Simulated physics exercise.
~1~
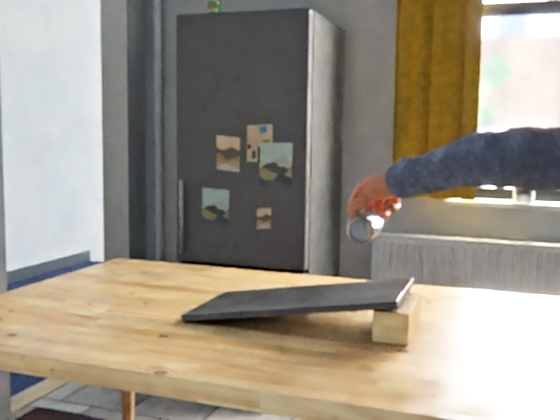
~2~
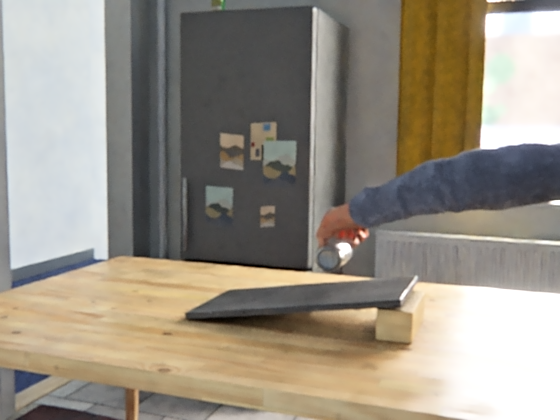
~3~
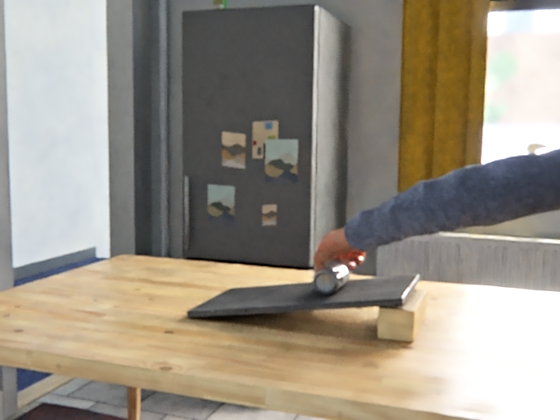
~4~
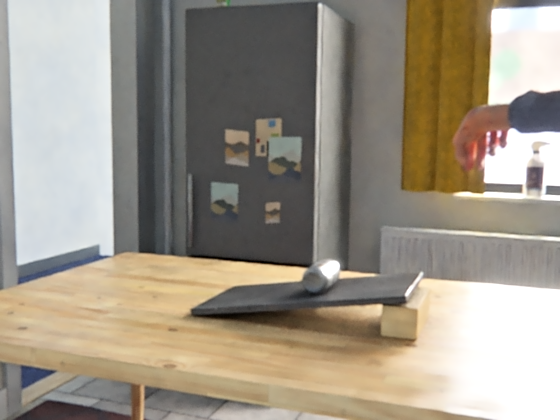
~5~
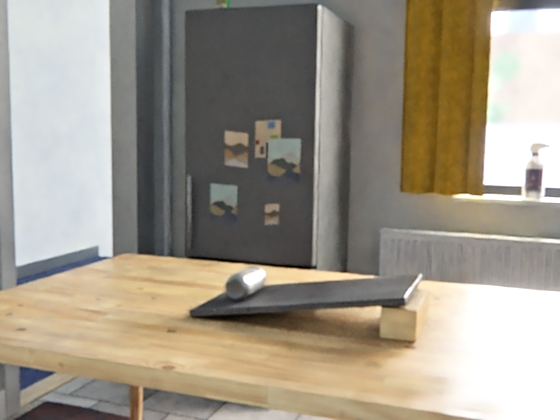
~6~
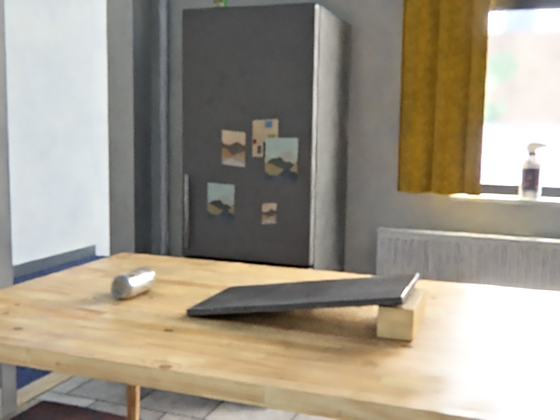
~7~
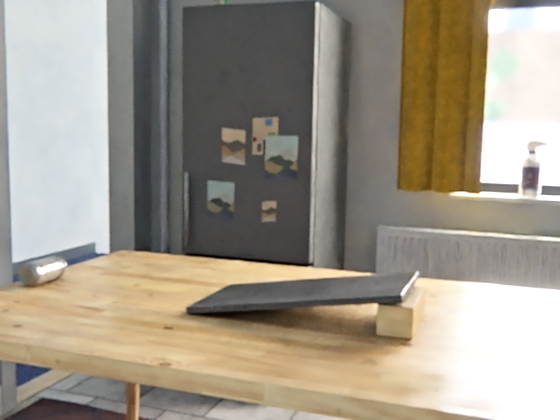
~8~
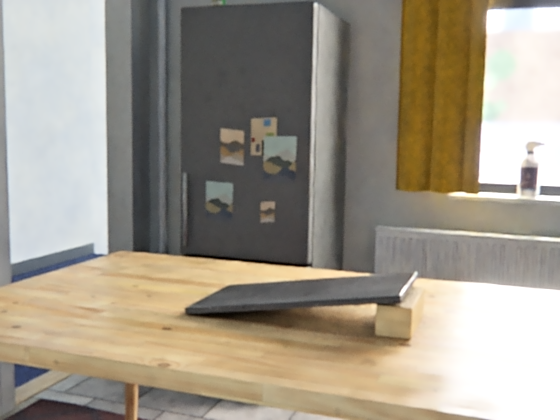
On a wooden kitchen table, a hand setting a white can on a sloping board, the can rolling left out of view.
